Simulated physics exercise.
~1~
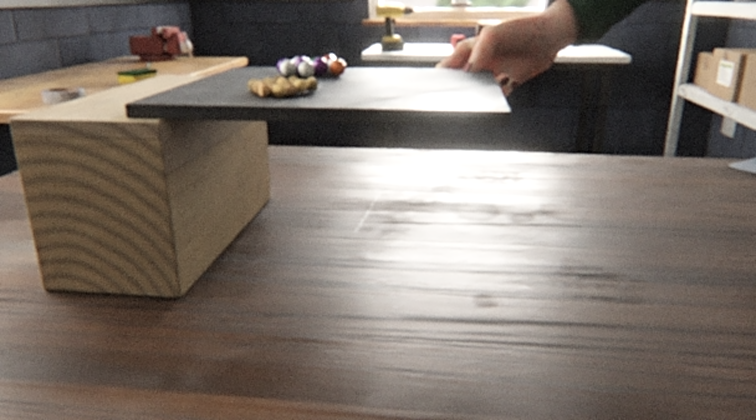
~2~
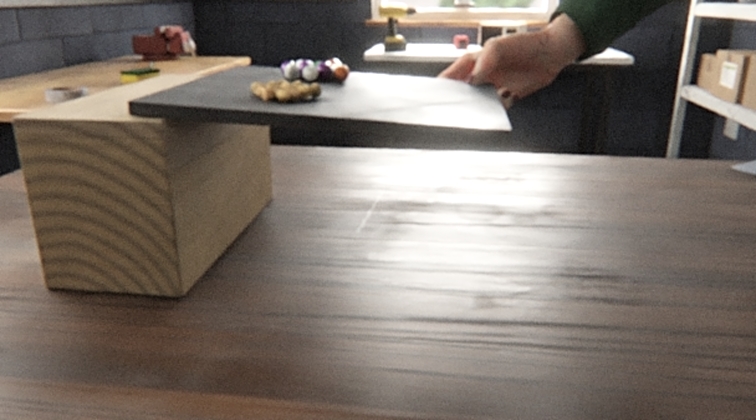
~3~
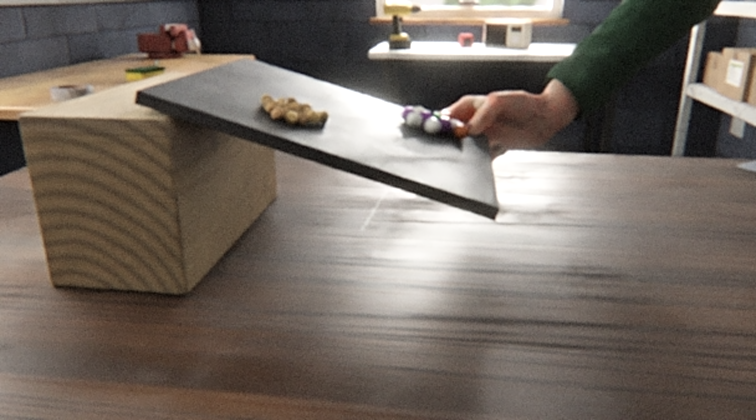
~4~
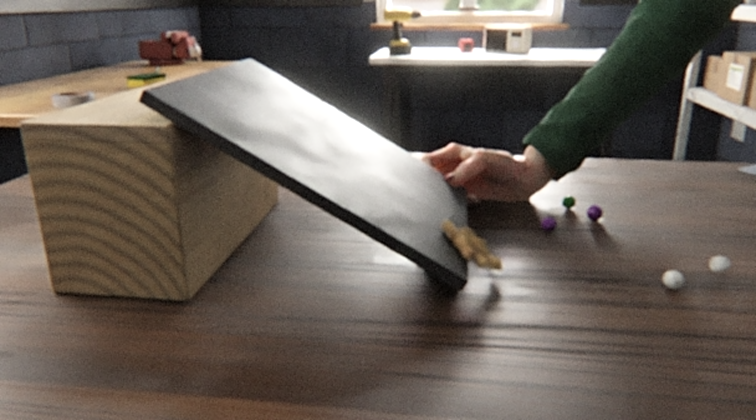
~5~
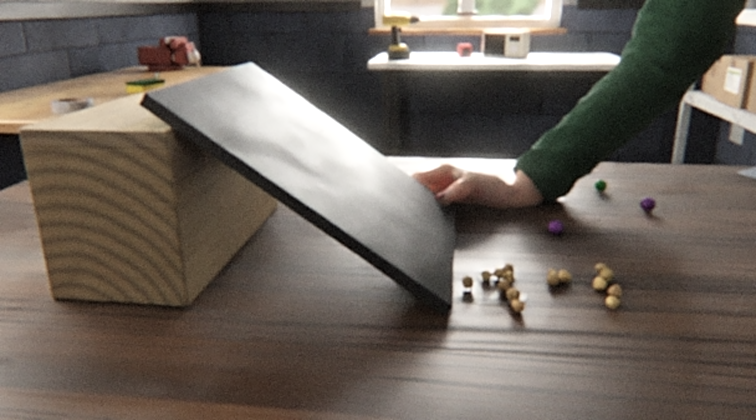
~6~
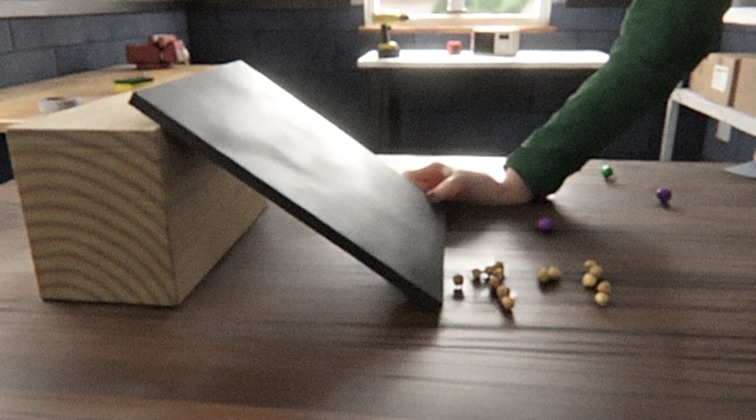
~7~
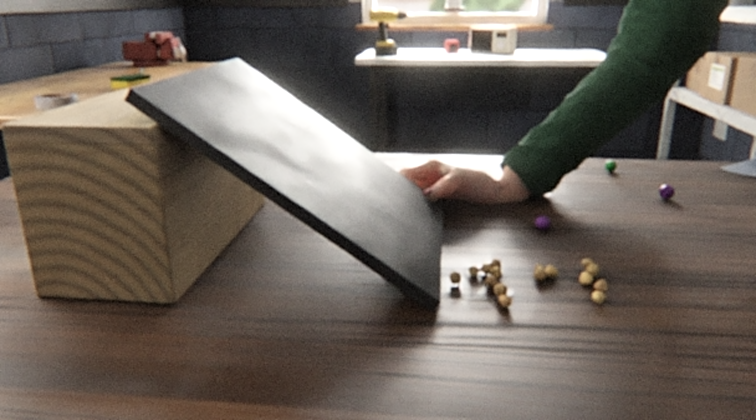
Dark board tilting down from a wooden block as a hand lowers it, colourful balls rolling far off, tan clumps stopping nearby.
